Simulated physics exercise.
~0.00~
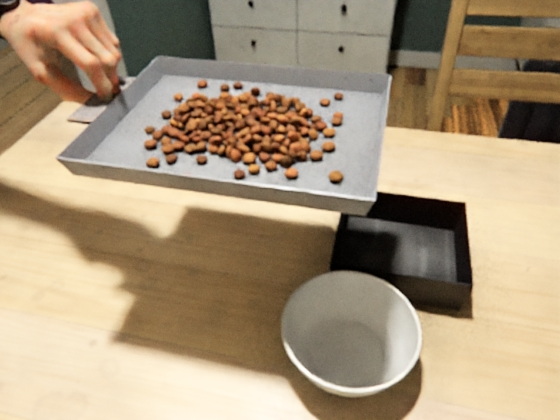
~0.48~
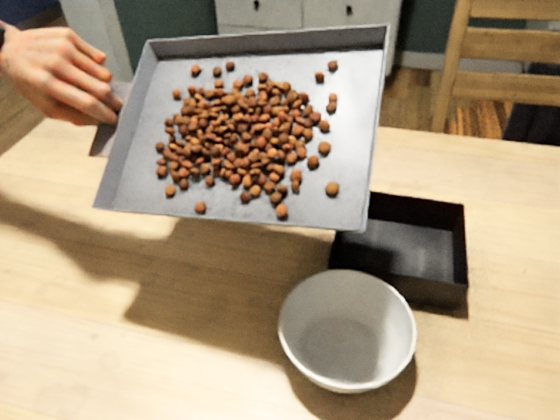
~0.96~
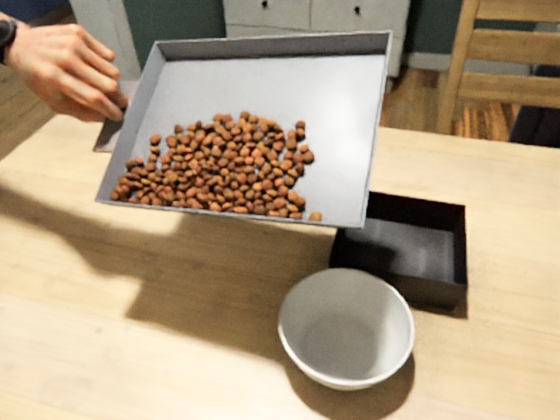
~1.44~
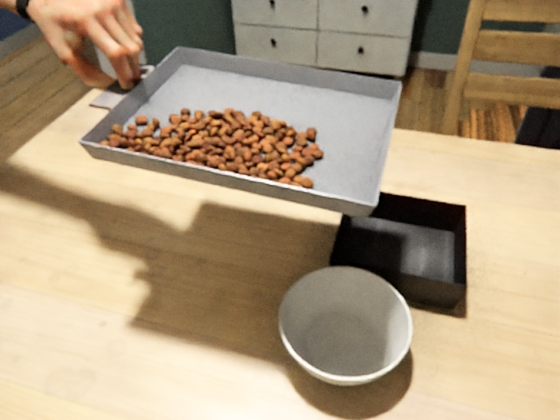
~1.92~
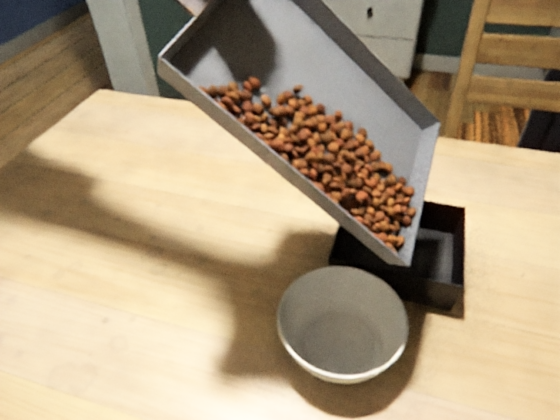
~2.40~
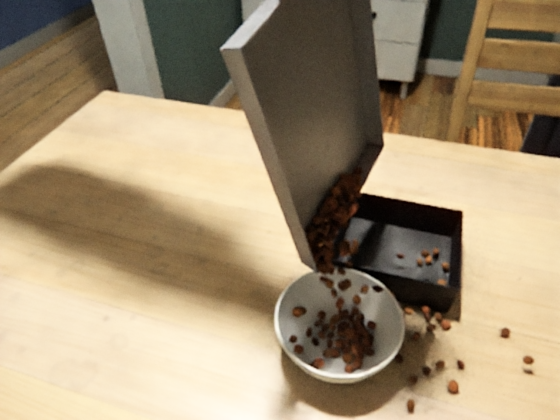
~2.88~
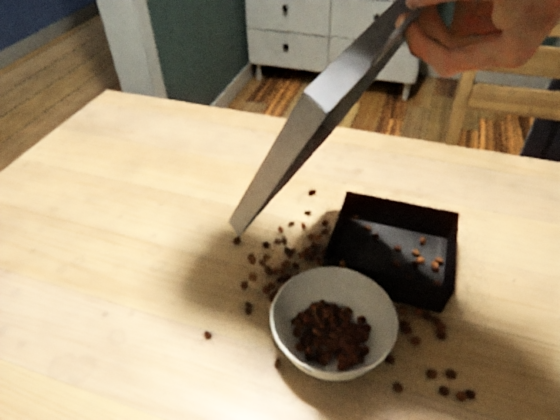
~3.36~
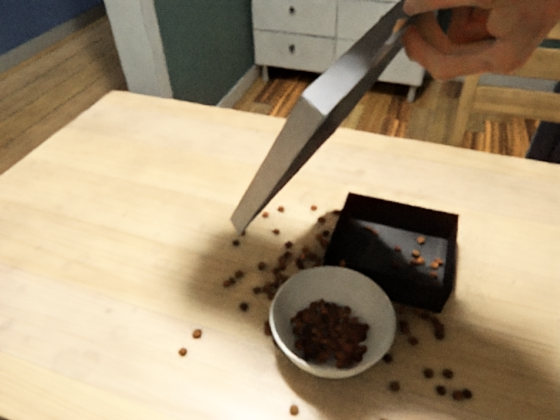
A gray tray tilts, levels, then tips brown kibble into a white bowl, with many pieces scattering onto the table.
